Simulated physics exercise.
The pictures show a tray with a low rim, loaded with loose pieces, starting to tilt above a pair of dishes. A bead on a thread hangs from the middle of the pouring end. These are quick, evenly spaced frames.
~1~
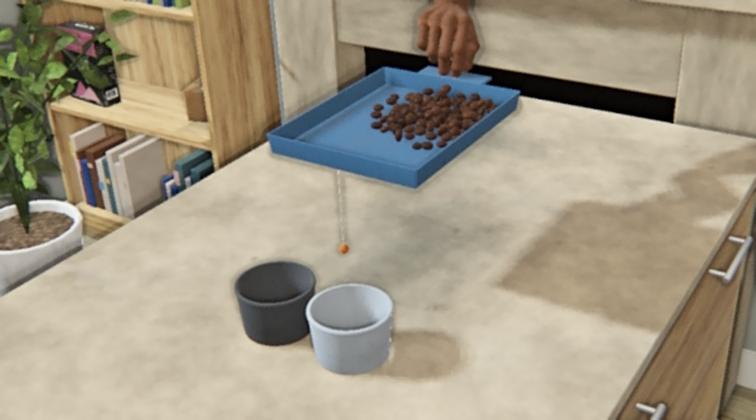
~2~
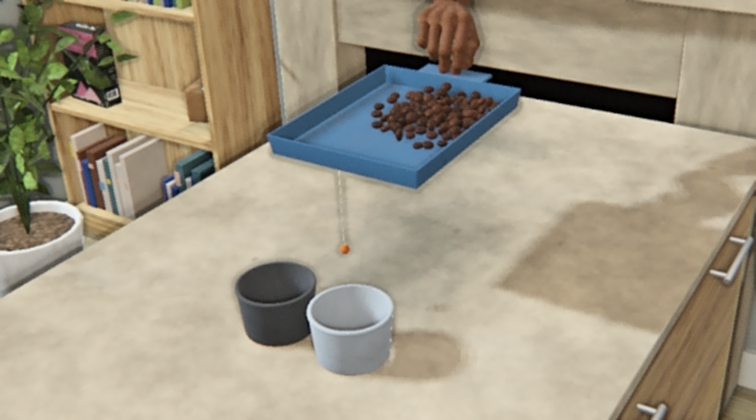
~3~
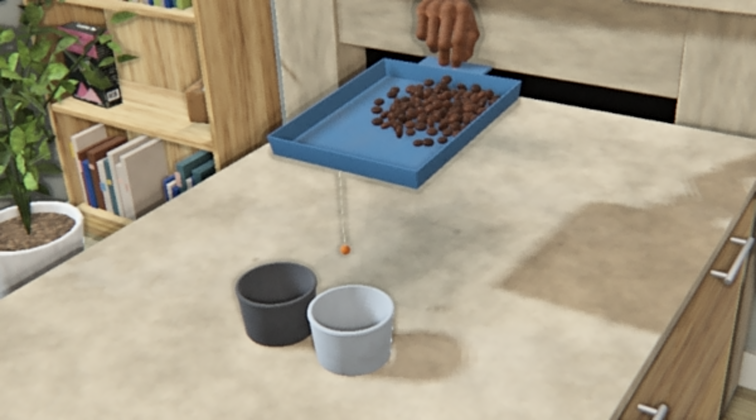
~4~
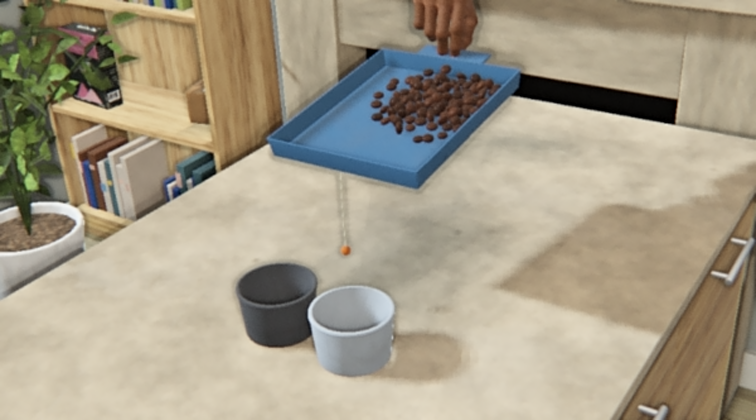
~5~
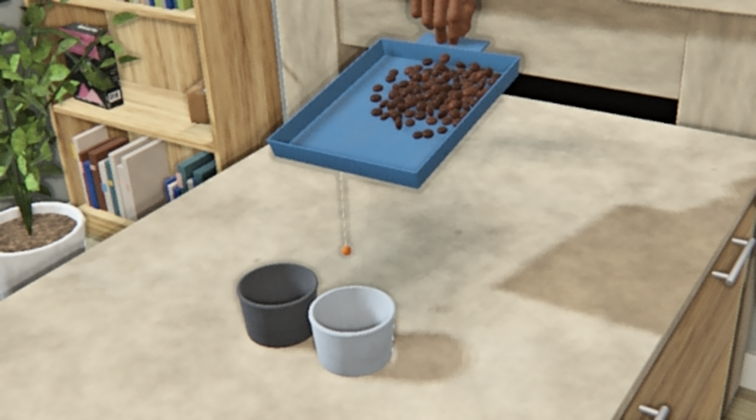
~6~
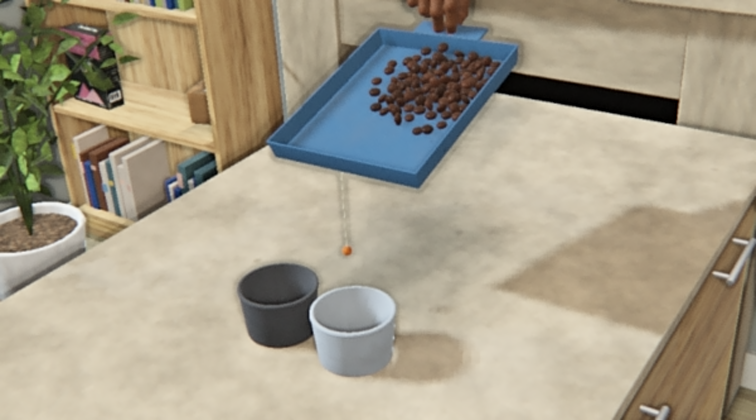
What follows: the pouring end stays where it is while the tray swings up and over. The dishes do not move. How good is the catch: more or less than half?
Together they catch over half.
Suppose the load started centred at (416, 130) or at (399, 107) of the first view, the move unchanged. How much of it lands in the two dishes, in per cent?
Near 80 % and 70 %.
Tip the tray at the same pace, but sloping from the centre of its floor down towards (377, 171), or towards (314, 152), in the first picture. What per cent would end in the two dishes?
Near 30 % and 10 %.
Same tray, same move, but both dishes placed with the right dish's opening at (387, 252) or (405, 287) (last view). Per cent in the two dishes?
Roughly 0 per cent, and 20 per cent.
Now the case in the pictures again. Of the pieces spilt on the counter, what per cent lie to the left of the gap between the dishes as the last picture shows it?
About 60 per cent.
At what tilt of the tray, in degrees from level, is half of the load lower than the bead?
Around 105° of tilt.
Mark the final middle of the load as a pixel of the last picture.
Close to (304, 323).
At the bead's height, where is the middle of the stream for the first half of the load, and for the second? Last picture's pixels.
First near (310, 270), later near (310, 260).
Shortly afterwards, tray tipped steeply; all but a few on the tray; only a few in the left dish; a little in the air.
Next, tray tipped past a quarter turn; near half on the tray; near a quarter in the right dish; near a quarter in the left dish; a little outside both; a little in the air.
Some moments later, tray tipped past a quarter turn; near a third in the right dish; near a third in the left dish; near a quarter outside both.
In the end, tray tipped past a quarter turn; near a third in the right dish; near a third in the left dish; near a quarter outside both.
